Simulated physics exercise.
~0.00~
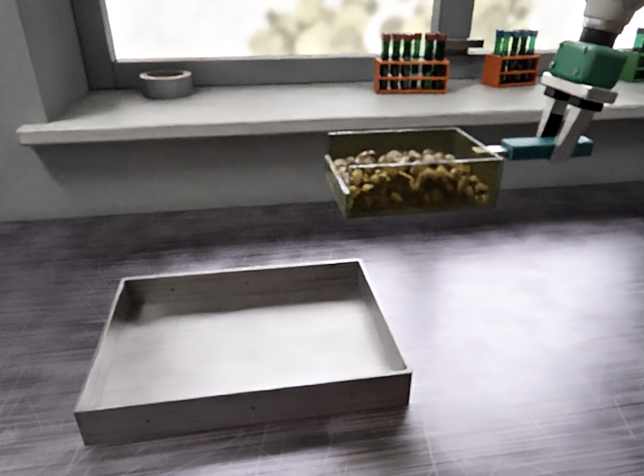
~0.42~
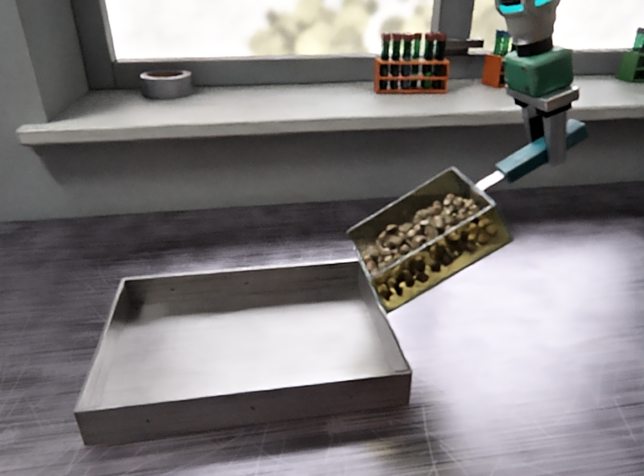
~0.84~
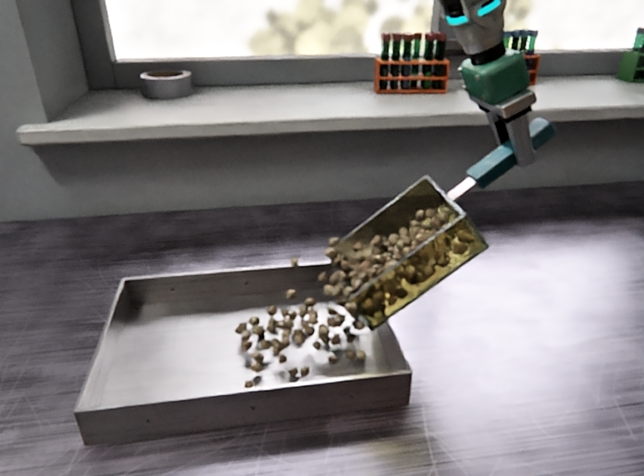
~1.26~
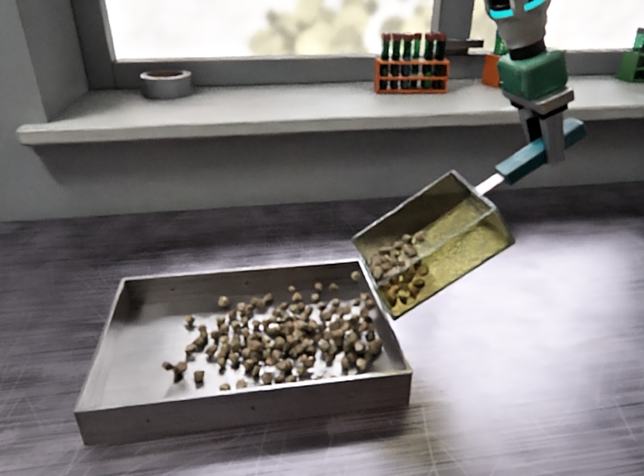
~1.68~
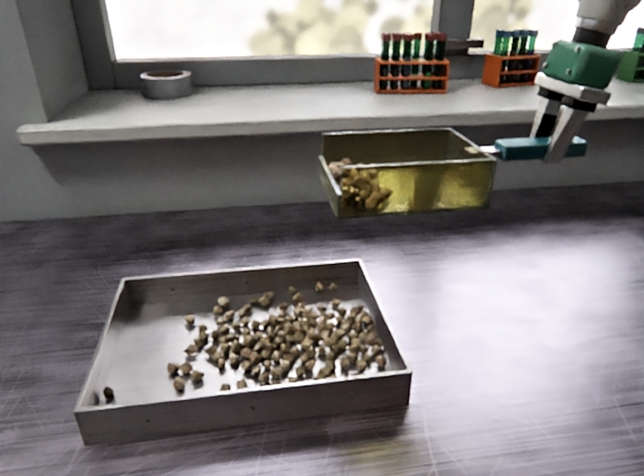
At first, a robotic gripper holds a see-through box heaped with small brown pebbles above a dark table, to the right of an empty, shallow grey tray. The gripper lowers the box and tips it down to the left, bringing its lower end to the tray's right edge. Pebbles tumble out over the rim and scatter across the tray. As the box begins to tilt back, only a small pile remains near its lower end. Finally the gripper lifts the box level again, with most of the pebbles spread in the tray and a few left inside the box.
